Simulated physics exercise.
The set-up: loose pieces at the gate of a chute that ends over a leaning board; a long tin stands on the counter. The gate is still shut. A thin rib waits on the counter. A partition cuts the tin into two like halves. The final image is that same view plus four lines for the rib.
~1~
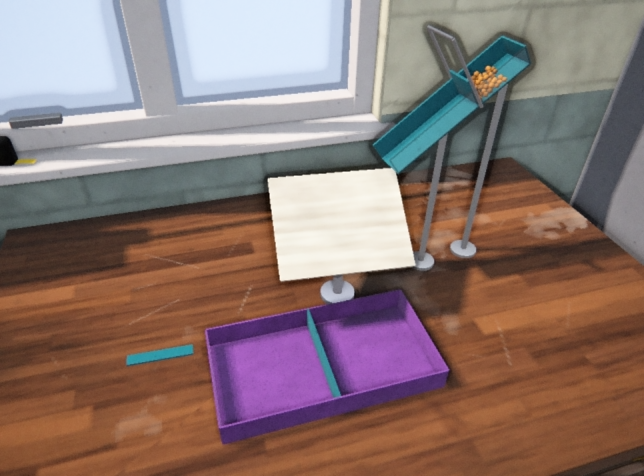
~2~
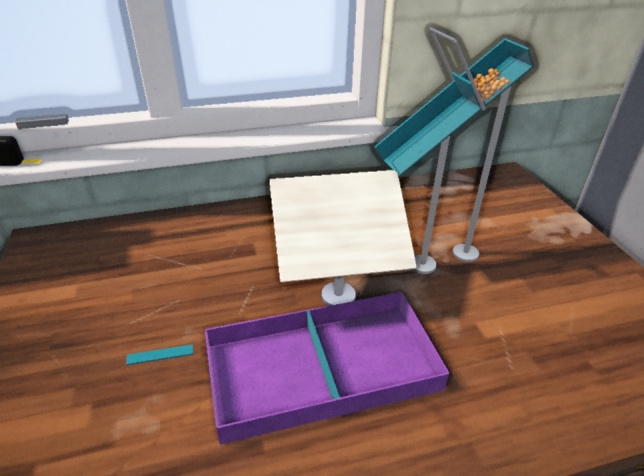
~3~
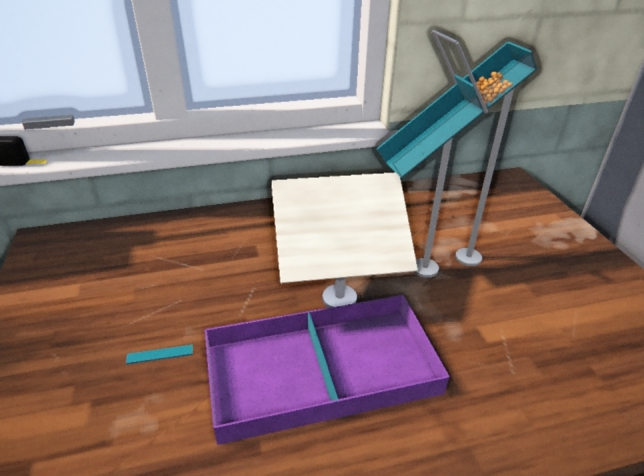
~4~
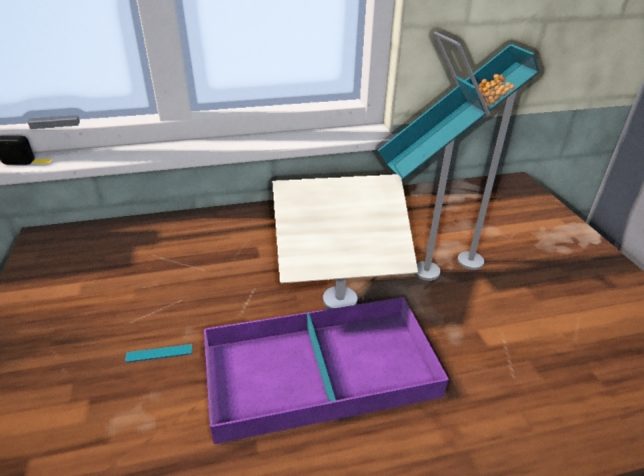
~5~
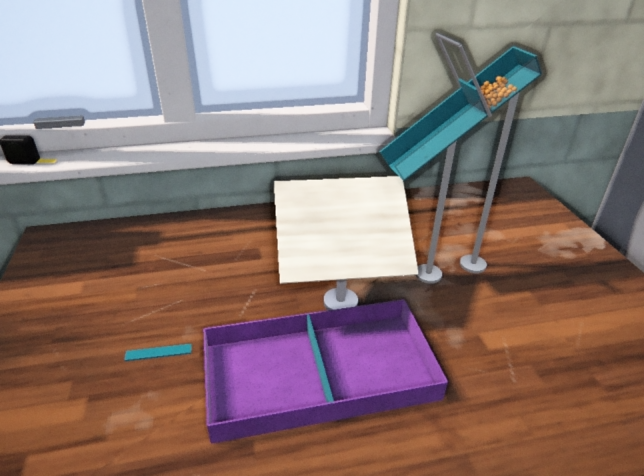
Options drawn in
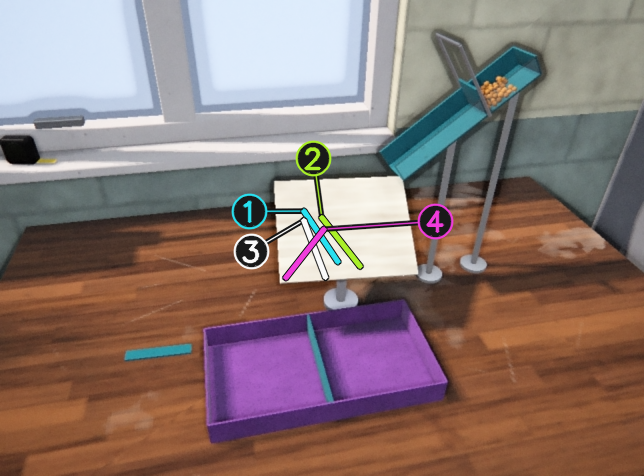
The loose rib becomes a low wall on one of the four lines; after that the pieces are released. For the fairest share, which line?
Take 4.
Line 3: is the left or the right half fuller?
Right.
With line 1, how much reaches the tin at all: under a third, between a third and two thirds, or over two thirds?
It is over two thirds.
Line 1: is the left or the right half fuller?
More lands on the right.
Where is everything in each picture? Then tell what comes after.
The first picture shows load behind the gate at (482, 87), roasted chickpeas; lip of the chute at (390, 166), sloping gently.
The second picture shows middle of the board at (342, 223), tilted fairly steeply; middle of its low edge at (350, 274); of its high edge at (335, 175).
The third picture shows front corners of the tin at (214, 427) and (448, 377); front end of its middle wall at (338, 401); gate still shut at (465, 84).
The fourth picture shows middle of the load at (489, 94); lip at (395, 172).
The fifth picture shows middle of the load at (491, 96); lip at (396, 173).
On the marked copy, line 1 from (303, 211) to (337, 261); line 2 from (321, 217) to (360, 266); line 3 from (303, 220) to (325, 277); line 4 from (324, 229) to (285, 277).
If 1 is chosen, of what is caught, a stray few in the left half, nearly all in the right.
If 2 is chosen, of what is caught, a stray few in the left half, nearly all in the right.
If 3 is chosen, of what is caught, a stray few in the left half, nearly all in the right.
If 4 is chosen, of what is caught, about half in the left half, about half in the right.
